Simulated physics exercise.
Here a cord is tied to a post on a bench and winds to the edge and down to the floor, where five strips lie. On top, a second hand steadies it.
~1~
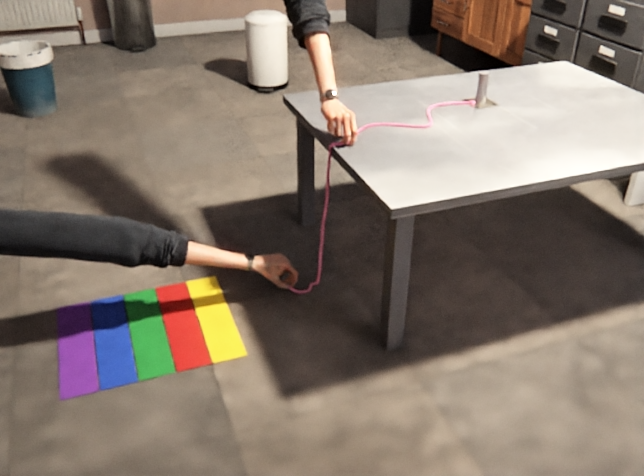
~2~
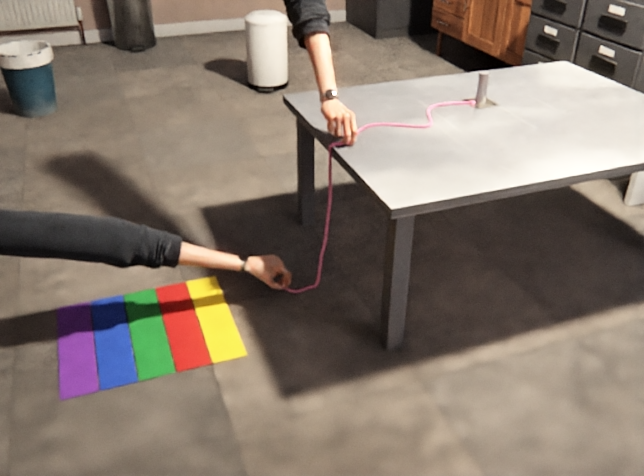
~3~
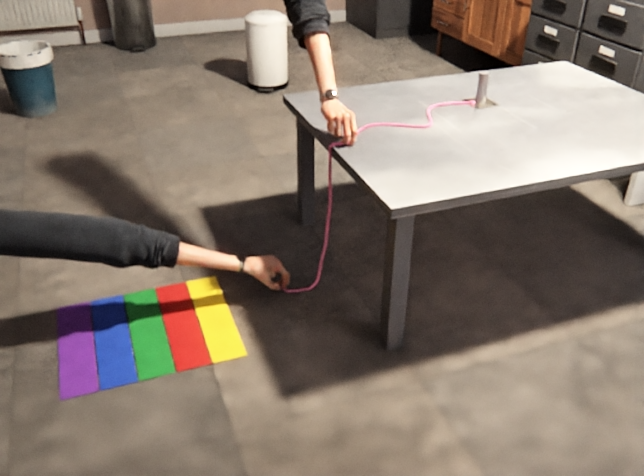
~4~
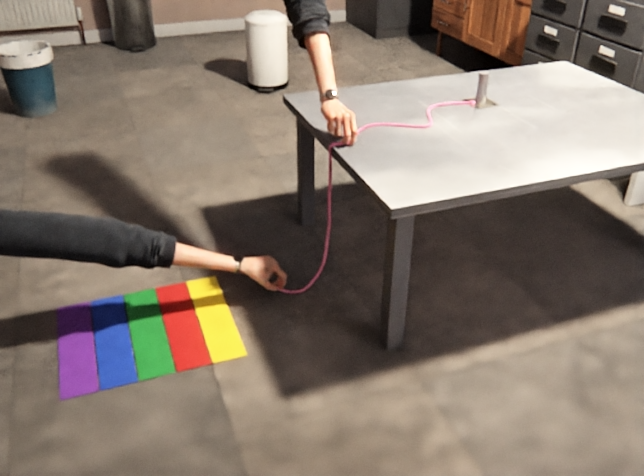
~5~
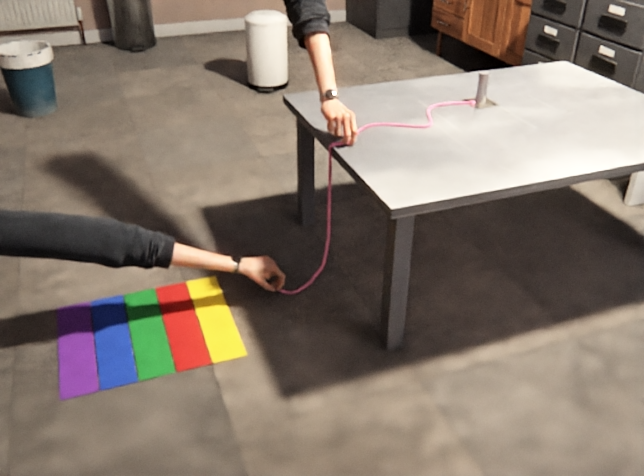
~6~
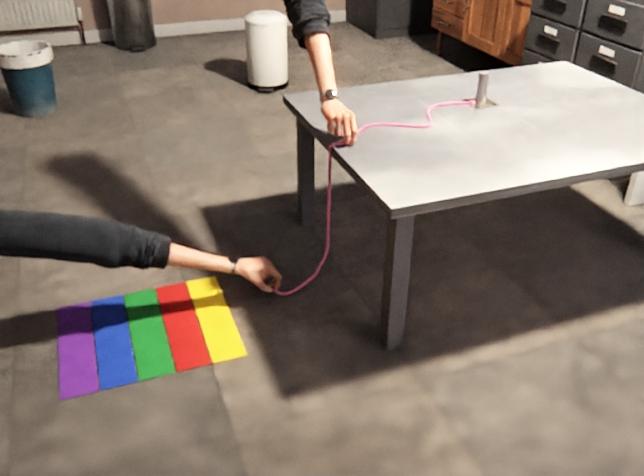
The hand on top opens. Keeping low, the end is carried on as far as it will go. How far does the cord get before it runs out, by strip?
As far as the green strip.
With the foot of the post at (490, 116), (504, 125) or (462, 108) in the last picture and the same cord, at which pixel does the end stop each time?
One per try, in order: (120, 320), (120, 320), (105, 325).
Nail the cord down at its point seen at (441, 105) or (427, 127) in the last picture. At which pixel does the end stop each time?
Estimates in sequence: (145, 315) then (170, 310).
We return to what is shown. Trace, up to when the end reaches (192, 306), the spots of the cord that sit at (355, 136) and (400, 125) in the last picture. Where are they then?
(325, 150) and (374, 129), approximately.
A little later, end near (192, 306); over red.
Next, end near (159, 313); over green.
When it is tight, end near (140, 317); over green. Over green.
